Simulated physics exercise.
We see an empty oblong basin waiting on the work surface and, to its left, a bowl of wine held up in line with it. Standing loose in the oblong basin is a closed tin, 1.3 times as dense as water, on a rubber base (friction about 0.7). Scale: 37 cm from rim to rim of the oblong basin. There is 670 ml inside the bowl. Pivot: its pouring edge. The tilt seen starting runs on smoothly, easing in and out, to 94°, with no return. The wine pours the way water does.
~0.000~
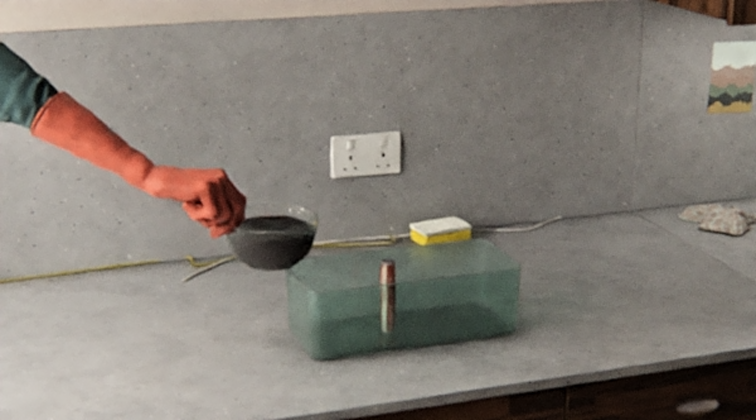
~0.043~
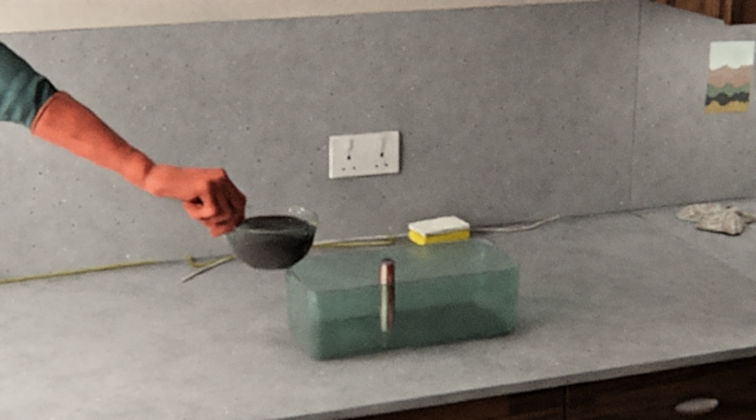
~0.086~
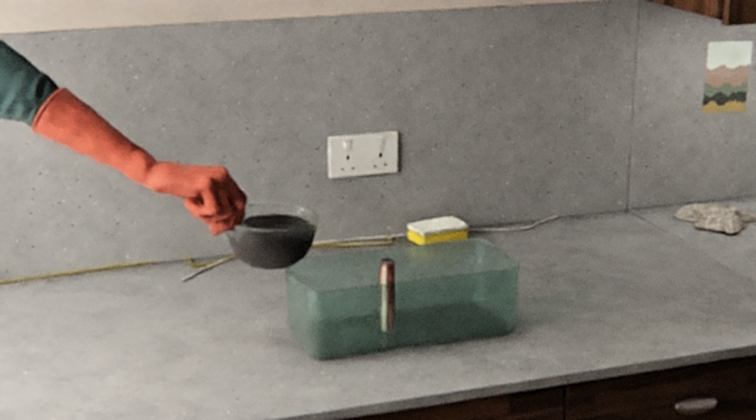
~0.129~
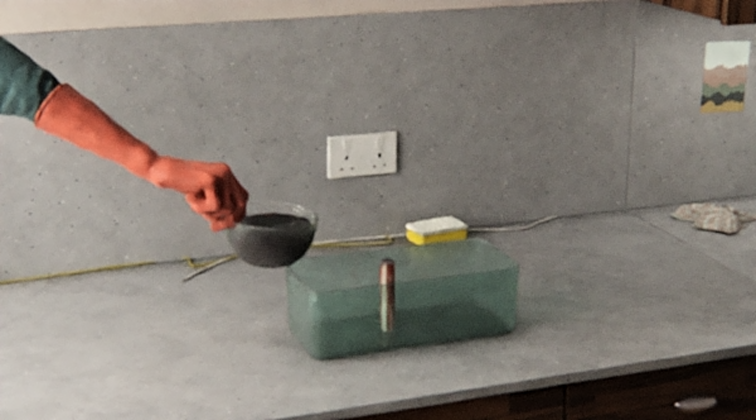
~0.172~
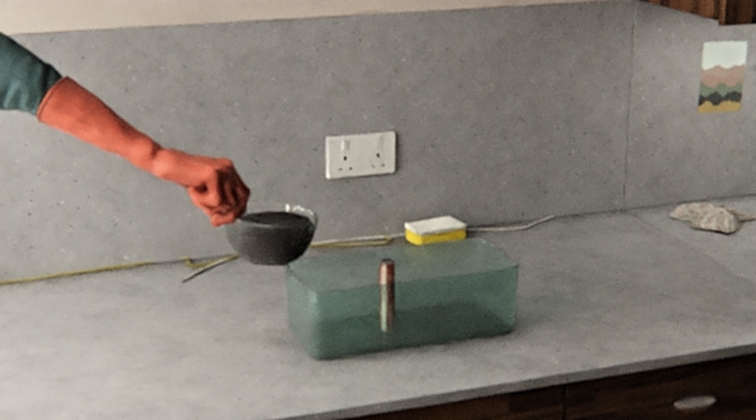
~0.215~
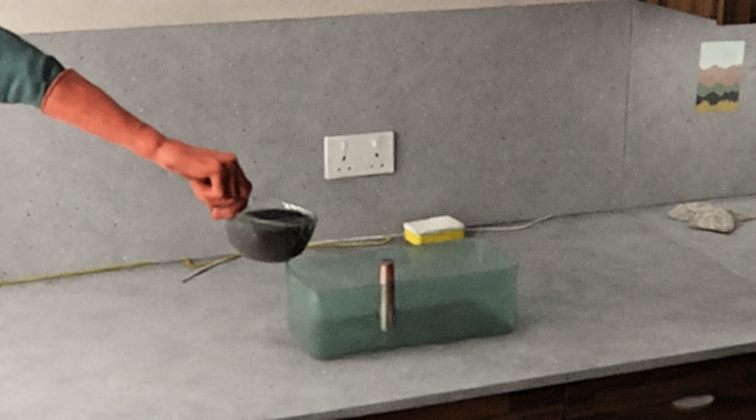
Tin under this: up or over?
Over.
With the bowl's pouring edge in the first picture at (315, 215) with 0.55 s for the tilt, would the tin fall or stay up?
Then it tips over.
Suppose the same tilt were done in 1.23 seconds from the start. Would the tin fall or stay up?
Then the tin does not tip.
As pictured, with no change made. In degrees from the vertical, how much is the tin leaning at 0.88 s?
5°.
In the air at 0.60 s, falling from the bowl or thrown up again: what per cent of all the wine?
32 per cent.
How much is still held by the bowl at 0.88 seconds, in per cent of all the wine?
Near 8 percent, more or less.
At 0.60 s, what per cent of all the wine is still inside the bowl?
64 %.
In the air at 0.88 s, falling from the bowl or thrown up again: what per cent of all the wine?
22 per cent or so.
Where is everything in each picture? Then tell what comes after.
In the first picture, it leans 0°; its right rim is at (315, 215); the wine meets the walls at (227, 232) and (312, 223); the oblong basin's rim runs from (296, 278) to (504, 254); the tin's top is at (388, 265).
In the second picture, it leans 0°; its right rim is at (315, 215); the wine meets the walls at (227, 231) and (312, 223).
In the third picture, it leans 2°; its right rim is at (315, 215); the wine meets the walls at (228, 231) and (312, 222).
In the fourth picture, it leans 4°; its right rim is at (315, 215); the wine meets the walls at (228, 230) and (312, 220).
In the fifth picture, it leans 7°; its right rim is at (315, 215); the wine meets the walls at (228, 228) and (311, 218).
In the sixth picture, it leans 11°; its right rim is at (315, 215); the wine meets the walls at (229, 225) and (311, 216).
By 0.60 s the tilt is 62° and 63 per cent is still to pour; the tin stands where it began.
By 0.88 s the tilt is 91° and 8 per cent is still to pour; the tin stands where it began.
By 1.17 s the tilt is 94° and 0 per cent is still to pour; the tin leans 58°.
By 1.49 s the tilt is 94° and 0 per cent is still to pour; the tin lies on its side.
At rest the tin lies on its side.
